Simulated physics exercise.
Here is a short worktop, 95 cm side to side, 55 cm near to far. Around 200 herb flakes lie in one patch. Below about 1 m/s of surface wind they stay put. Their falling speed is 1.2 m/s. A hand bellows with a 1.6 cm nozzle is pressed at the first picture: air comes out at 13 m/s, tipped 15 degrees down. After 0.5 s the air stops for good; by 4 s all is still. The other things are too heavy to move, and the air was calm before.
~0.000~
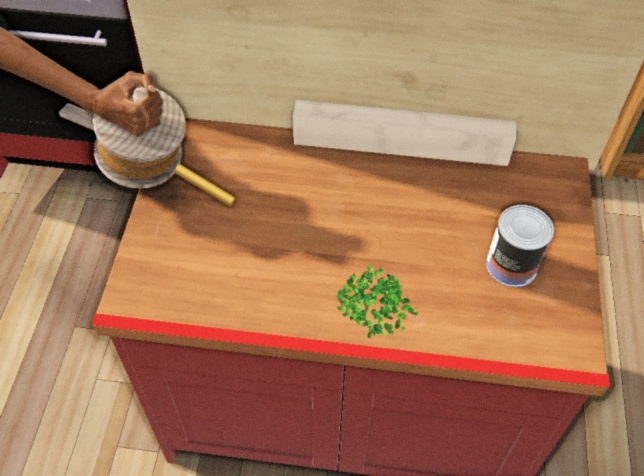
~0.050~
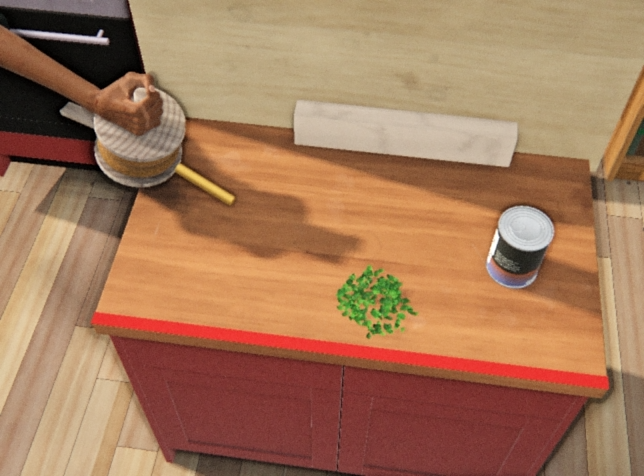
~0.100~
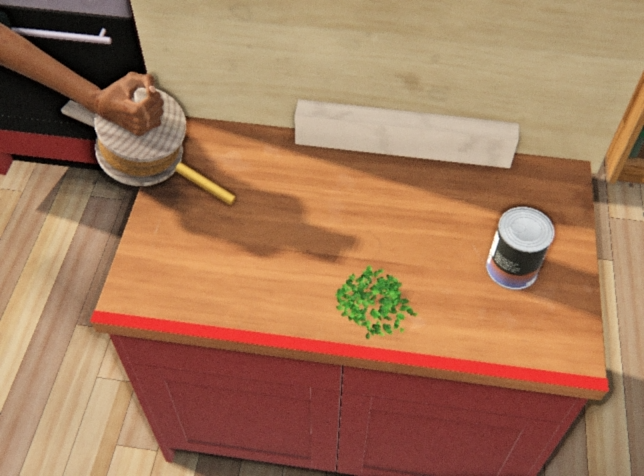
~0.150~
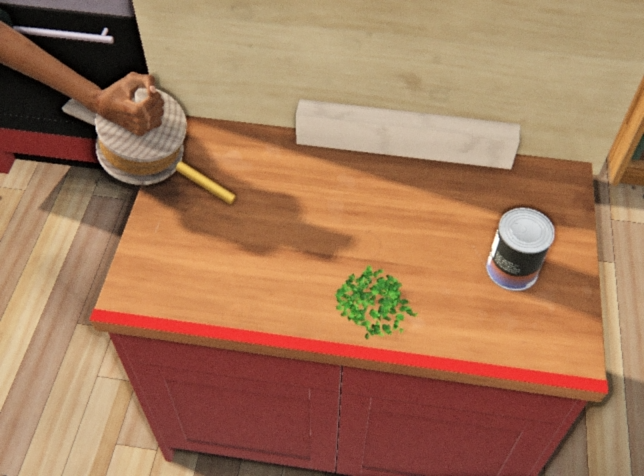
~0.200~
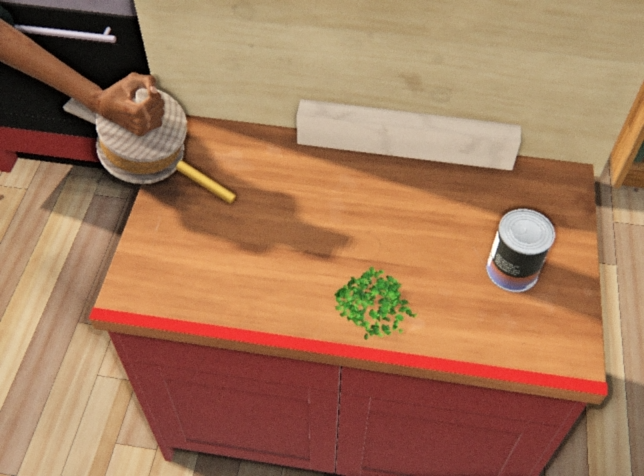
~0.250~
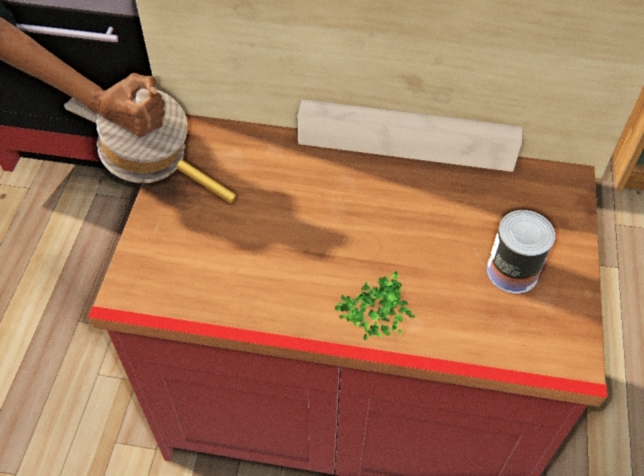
On a wooden worktop, a hand pressing a small bellows at left while a patch of green flakes stirs slightly rightward.
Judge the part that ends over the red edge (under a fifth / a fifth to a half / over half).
The share over the red edge is over half.
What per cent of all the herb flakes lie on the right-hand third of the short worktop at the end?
Some 0 per cent.
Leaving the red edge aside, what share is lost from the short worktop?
Some 20 per cent.
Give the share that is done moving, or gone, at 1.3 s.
Some 100 per cent.
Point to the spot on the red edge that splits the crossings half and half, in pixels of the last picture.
Near (460, 375).
After 0.8 s, 79 % are over the red edge; 58 % are gone or lie where they will stay.
After 1.3 s, 79 % are over the red edge; 100 % are gone or lie where they will stay.
After 2.2 s, 79 % are over the red edge; 100 % are gone or lie where they will stay.
After 4.0 s, at the end, 79 % are over the red edge.
